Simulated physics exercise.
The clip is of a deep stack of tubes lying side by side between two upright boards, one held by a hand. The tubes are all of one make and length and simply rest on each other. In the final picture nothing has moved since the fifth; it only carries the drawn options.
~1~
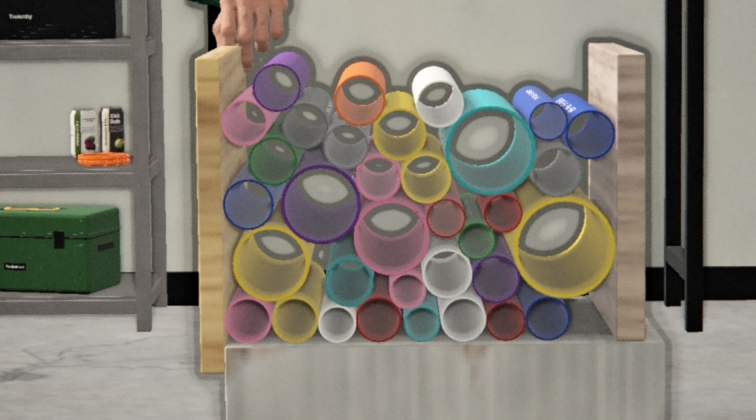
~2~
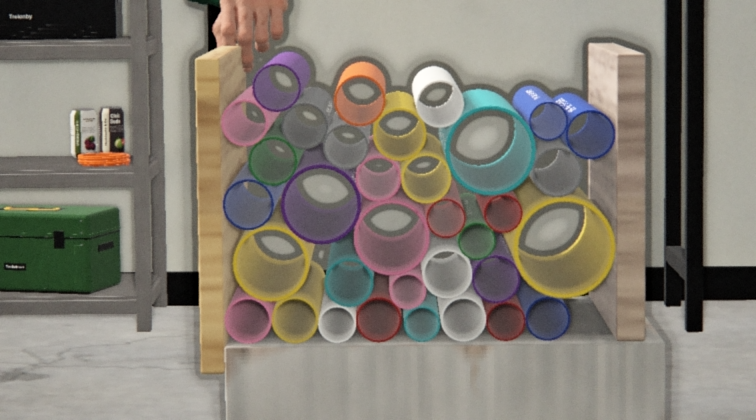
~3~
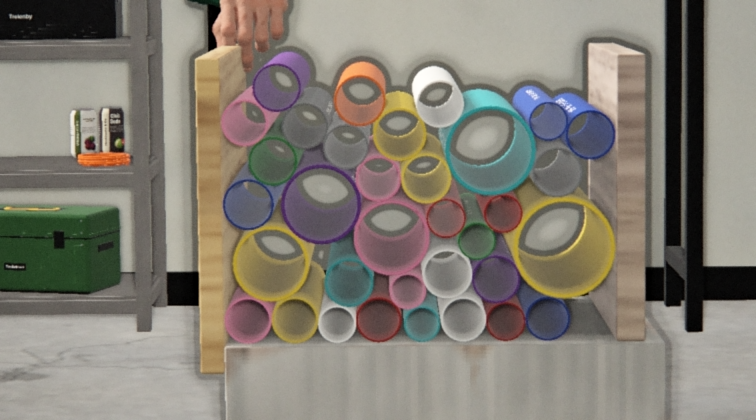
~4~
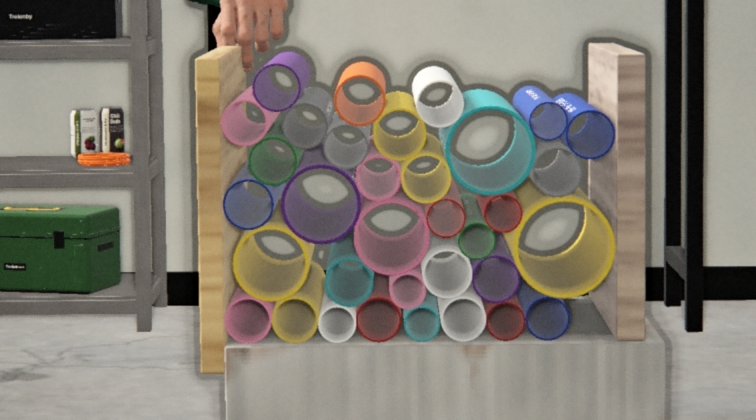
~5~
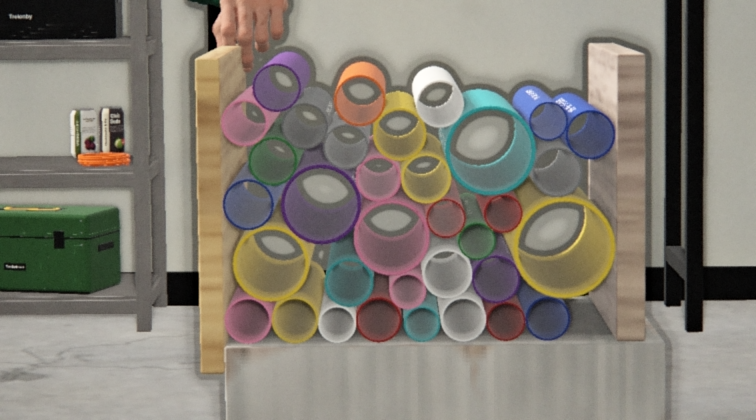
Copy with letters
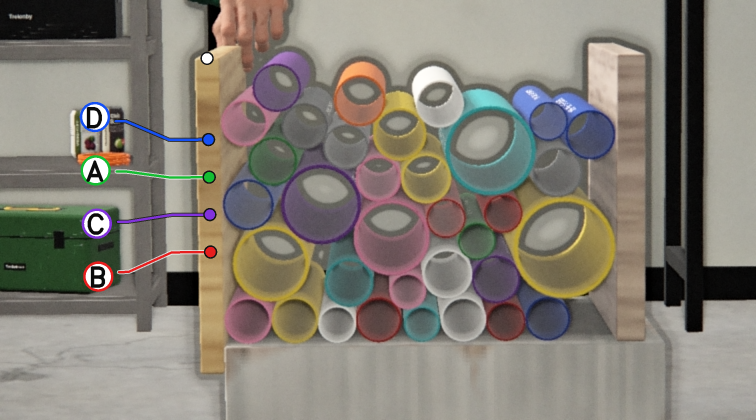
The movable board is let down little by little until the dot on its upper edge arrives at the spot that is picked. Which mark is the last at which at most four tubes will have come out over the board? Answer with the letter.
Slide it to C.
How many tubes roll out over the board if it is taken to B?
With B, five.
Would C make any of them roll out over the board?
Yes, at C.
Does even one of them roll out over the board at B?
Yes.
On the marked copy, A at (210, 177); B at (211, 252); C at (210, 215); D at (209, 140); the white dot at (207, 58).
With C. Early on, top of the board (221, 130).
Further on, top of the board (223, 212).
At the end, top of the board (223, 213), two out over the board.
As for the rest, A none out over the board; B five out over the board; D none out over the board.
